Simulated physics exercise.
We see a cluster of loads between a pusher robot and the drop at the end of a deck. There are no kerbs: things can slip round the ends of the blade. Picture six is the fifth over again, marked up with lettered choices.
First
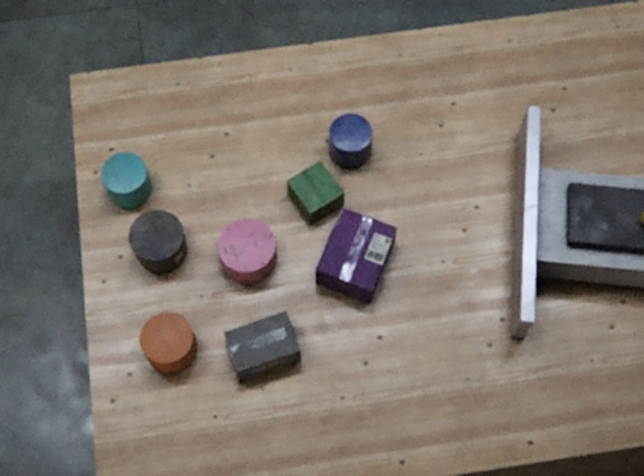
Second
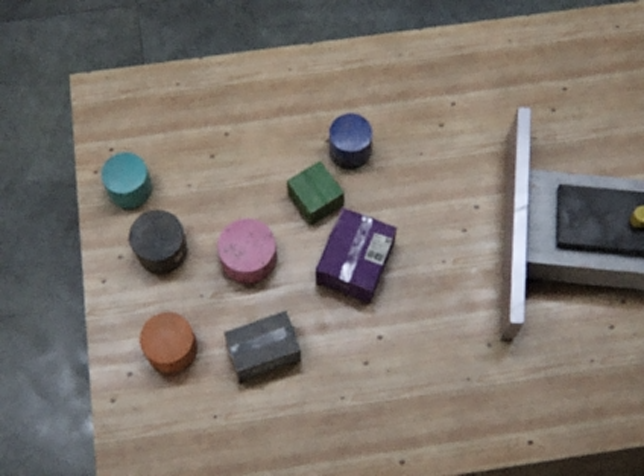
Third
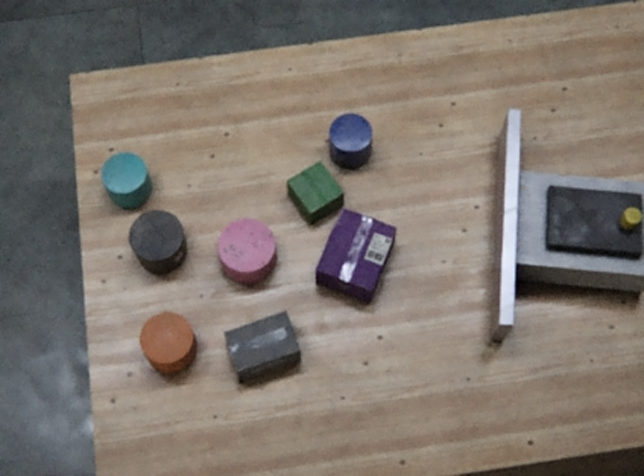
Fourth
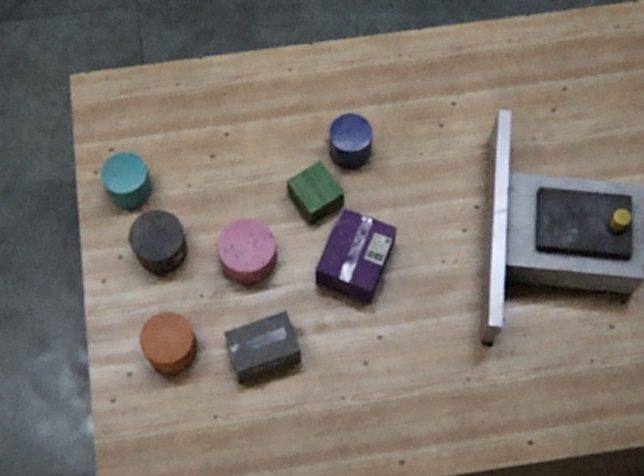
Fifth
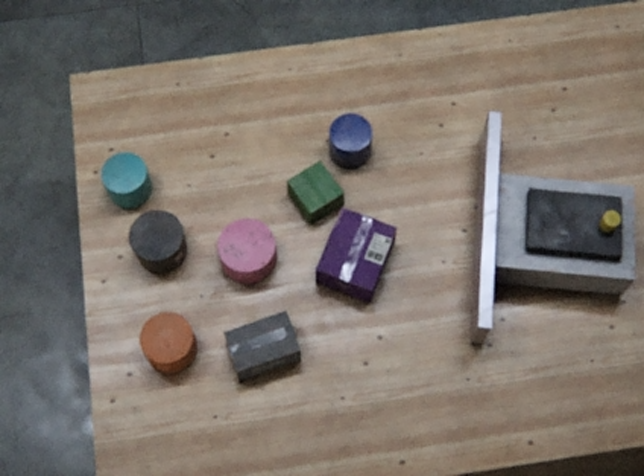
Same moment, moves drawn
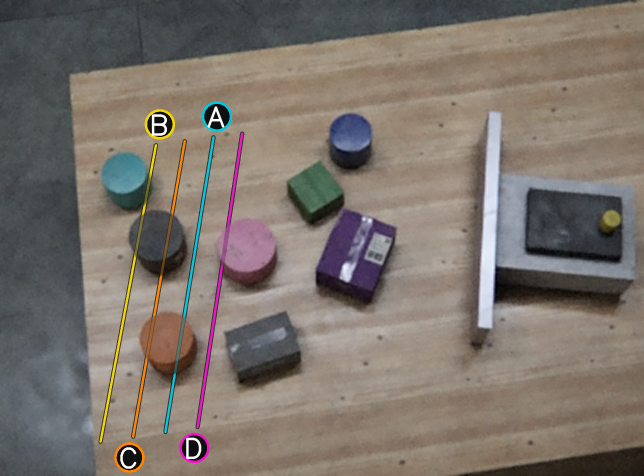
Flat-fronted metal pusher inching left across a wooden deck, while a scattered cluster of coloured blocks and round pieces sits still.
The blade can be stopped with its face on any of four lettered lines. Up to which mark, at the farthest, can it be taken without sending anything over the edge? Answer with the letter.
Line D.
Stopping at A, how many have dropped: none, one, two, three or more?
Two.
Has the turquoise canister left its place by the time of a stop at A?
No.
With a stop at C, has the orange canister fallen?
By then, yes.
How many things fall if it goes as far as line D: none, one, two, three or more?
In all, none.
On the marked copy, A at (191, 276); B at (130, 285); C at (160, 280); D at (221, 272).
Following D. Soon after the start, robot (471, 236); purple parcel (350, 256); turquoise canister (127, 181).
Later, robot (374, 250); black pail (150, 241); blue canister (304, 133).
In the end, robot (299, 261); black pail (83, 229); orange canister (115, 341); nothing has fallen.
As for the rest, A drops the black pail and orange canister; B drops the black pail, orange canister, pink canister and grey box; C drops the black pail, orange canister and pink canister.
